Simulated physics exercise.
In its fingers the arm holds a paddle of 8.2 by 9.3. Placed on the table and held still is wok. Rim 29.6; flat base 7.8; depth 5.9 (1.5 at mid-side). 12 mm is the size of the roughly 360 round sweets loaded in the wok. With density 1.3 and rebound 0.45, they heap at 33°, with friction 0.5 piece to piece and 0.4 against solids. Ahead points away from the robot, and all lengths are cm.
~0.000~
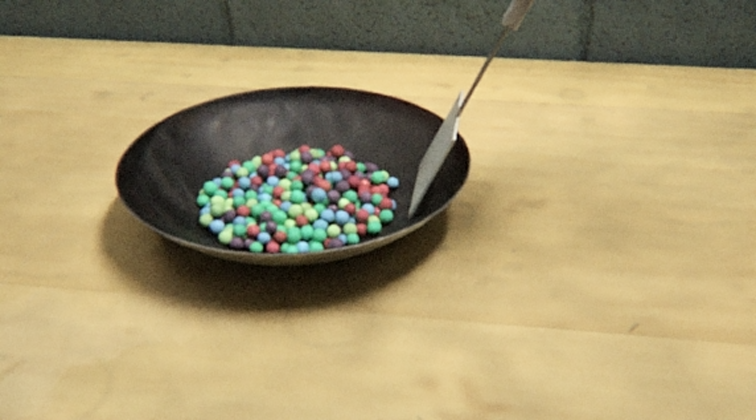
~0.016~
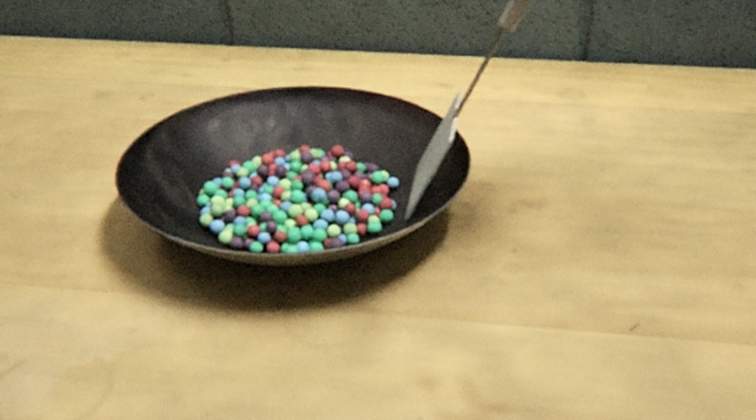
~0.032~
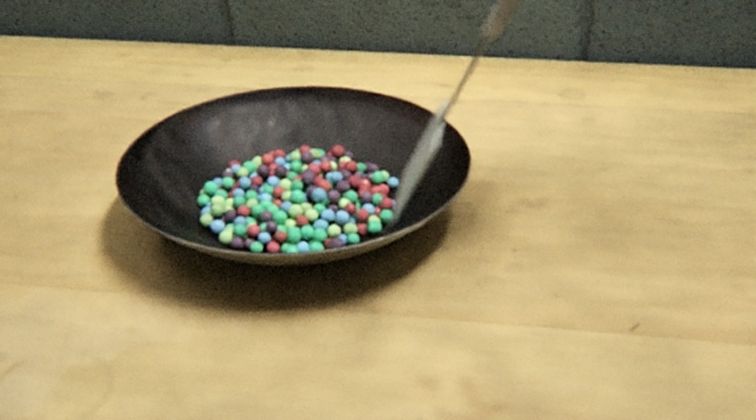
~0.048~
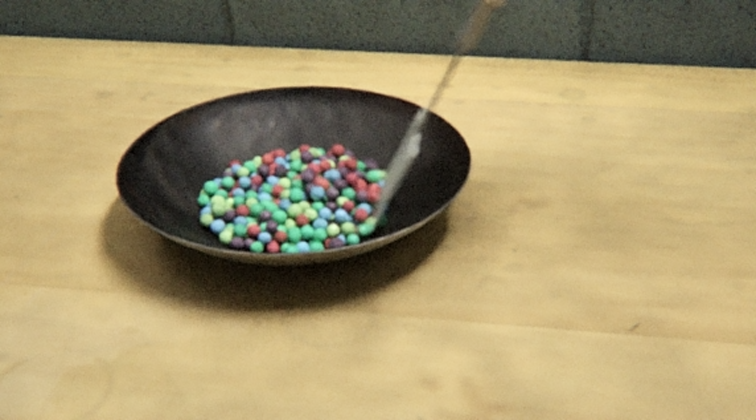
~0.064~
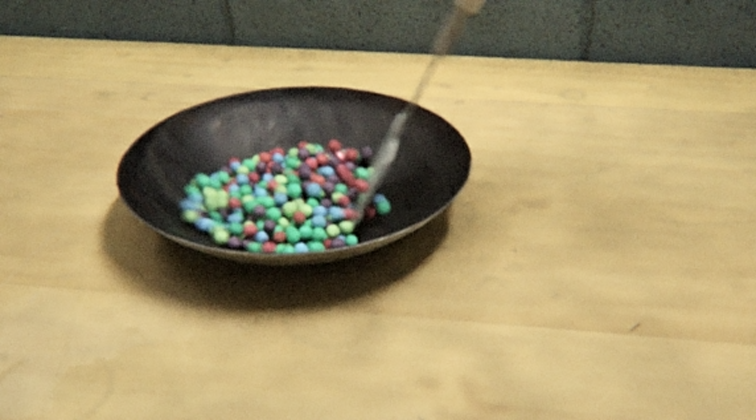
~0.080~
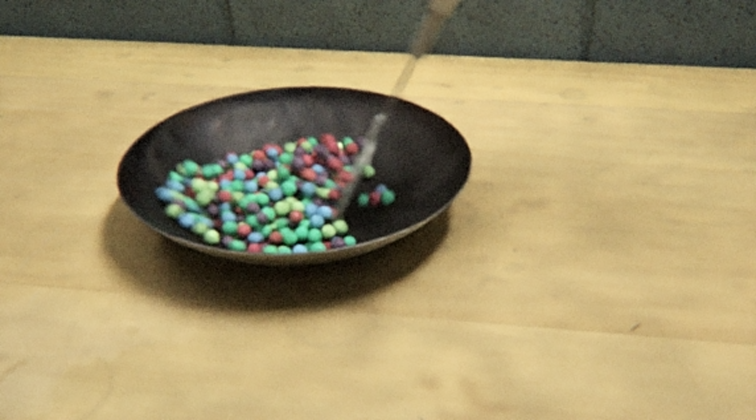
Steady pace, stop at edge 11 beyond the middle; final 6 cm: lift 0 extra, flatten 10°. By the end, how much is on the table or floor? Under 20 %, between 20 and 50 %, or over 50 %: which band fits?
The band that fits is over 50 %.
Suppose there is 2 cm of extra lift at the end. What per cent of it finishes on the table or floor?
Close to 55 in a hundred.
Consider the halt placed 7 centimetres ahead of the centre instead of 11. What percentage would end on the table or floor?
Result: Approx. 25 %.
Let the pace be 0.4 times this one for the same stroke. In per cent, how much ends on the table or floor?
About 35 per cent.
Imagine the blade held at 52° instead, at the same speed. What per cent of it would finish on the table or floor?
Roughly 55 per cent.
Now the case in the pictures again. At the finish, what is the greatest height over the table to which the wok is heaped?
Close to 5.0 centimetres high.
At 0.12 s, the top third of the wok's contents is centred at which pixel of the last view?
Centre estimated at around (242, 173).
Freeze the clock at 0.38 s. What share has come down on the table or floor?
My estimate is roughly 30 %.
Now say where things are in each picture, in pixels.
The first picture shows paddle top edge at (459, 114), sloping 65°; upper third of the load around (304, 188), from x 205 to 395, top at y 150; 364 in the wok.
The second picture shows paddle top edge at (456, 115), sloping 65°; upper third of the load around (304, 187), from x 205 to 395, top at y 150.
The third picture shows paddle top edge at (441, 122), sloping 65°; upper third of the load around (305, 187), from x 205 to 395, top at y 150.
The fourth picture shows paddle top edge at (418, 131), sloping 65°; upper third of the load around (305, 188), from x 205 to 385, top at y 150.
The fifth picture shows paddle top edge at (395, 136), sloping 65°; upper third of the load around (298, 185), from x 190 to 385, top at y 145.
The sixth picture shows paddle top edge at (373, 139), sloping 65°; upper third of the load around (291, 180), from x 165 to 385, top at y 140; 364 in the wok.
After 0.12 s, sloping 65°, highest piece 8 above the table; 364 in the wok.
After 0.16 s, sloping 63°, highest piece 8 above the table; 359 in the wok, 5 on the blade or in flight.
After 0.38 s, sloping 55°, highest piece 10 above the table; 145 in the wok, 115 on the table or floor, 104 on the blade or in flight.
After 1.43 s, sloping 55°, highest piece 5 above the table; 219 on the table or floor, 145 in the wok.
At rest, 219 on the table or floor, 145 in the wok. That is 60 % on the table or floor.
